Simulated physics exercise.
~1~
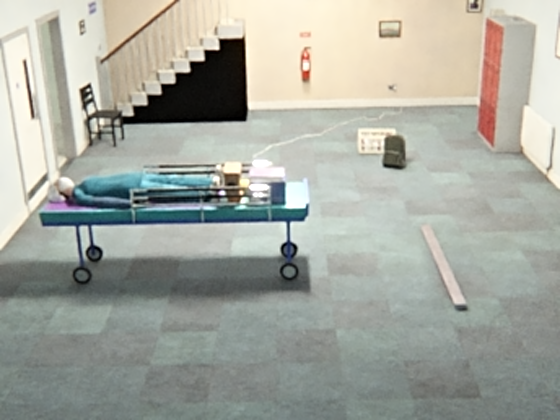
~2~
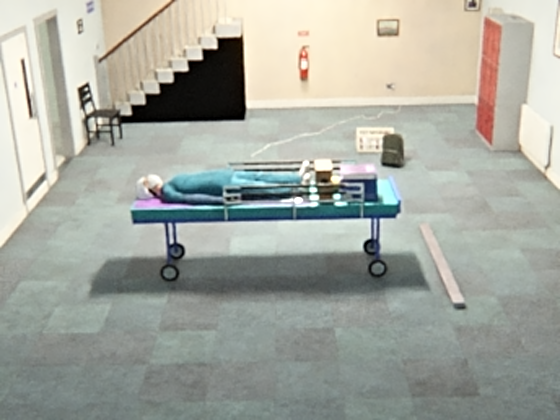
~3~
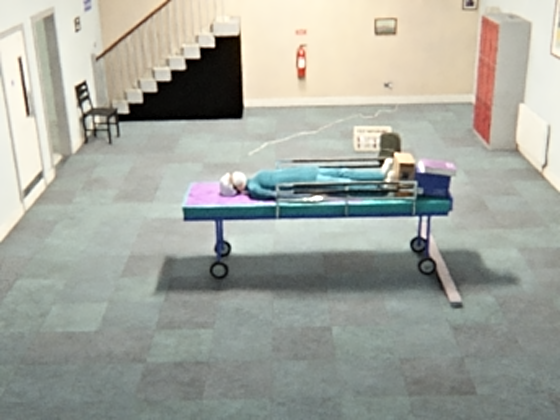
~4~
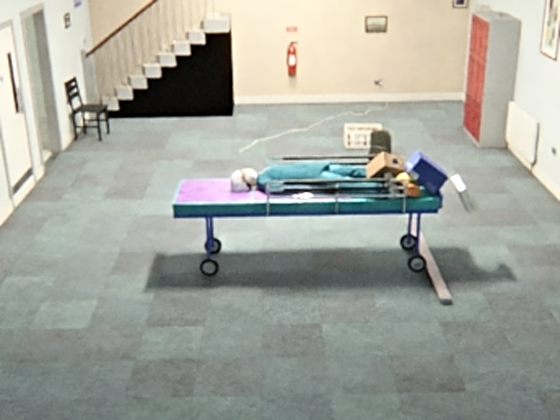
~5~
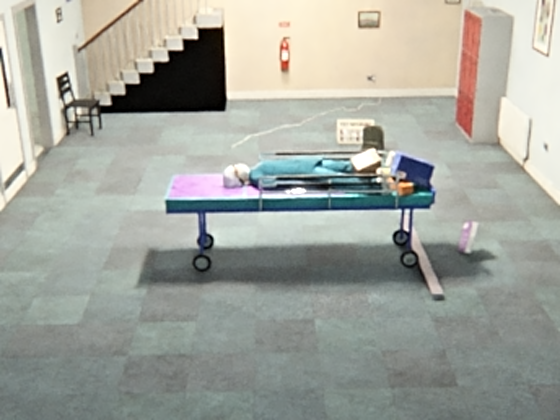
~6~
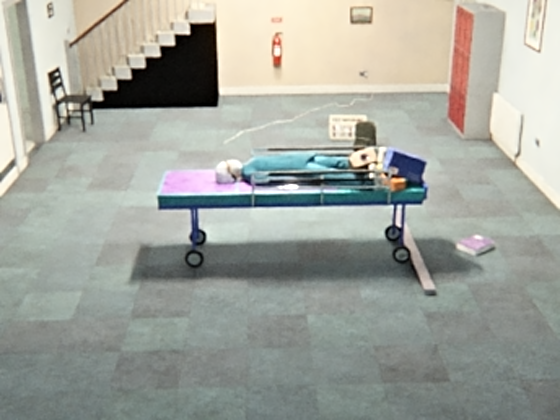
A trolley carrying a person rolls right, stops at a sill, and a purple folder drops off.
